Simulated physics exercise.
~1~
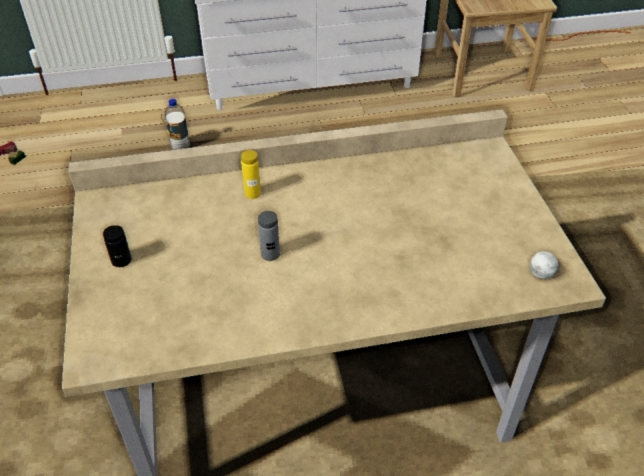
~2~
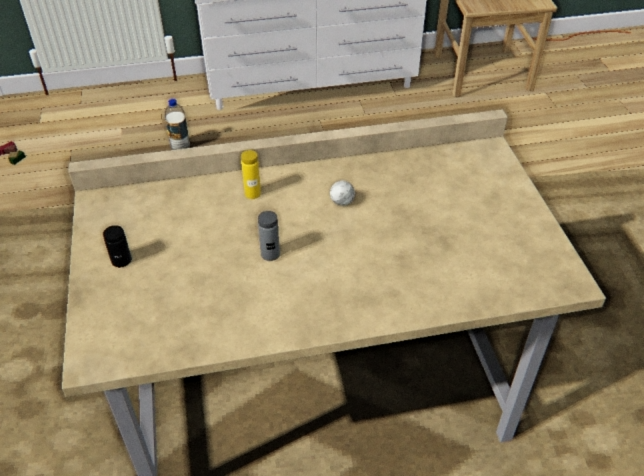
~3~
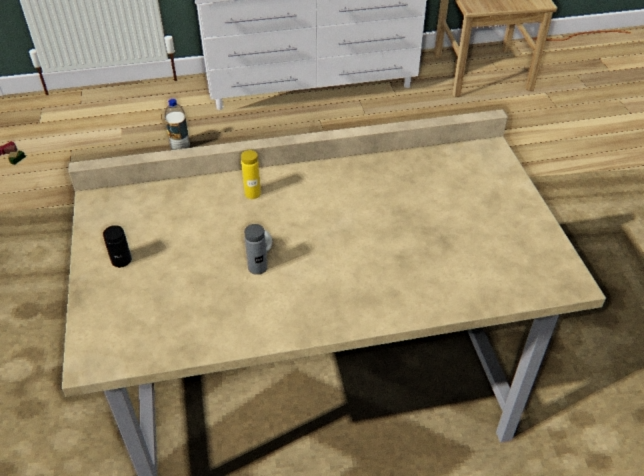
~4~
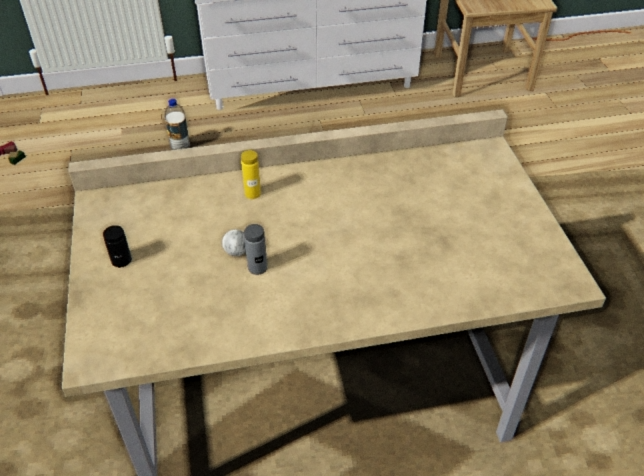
On a tabletop, a white ball rolling left off the back rail and nudging a grey shaker, which stays upright.
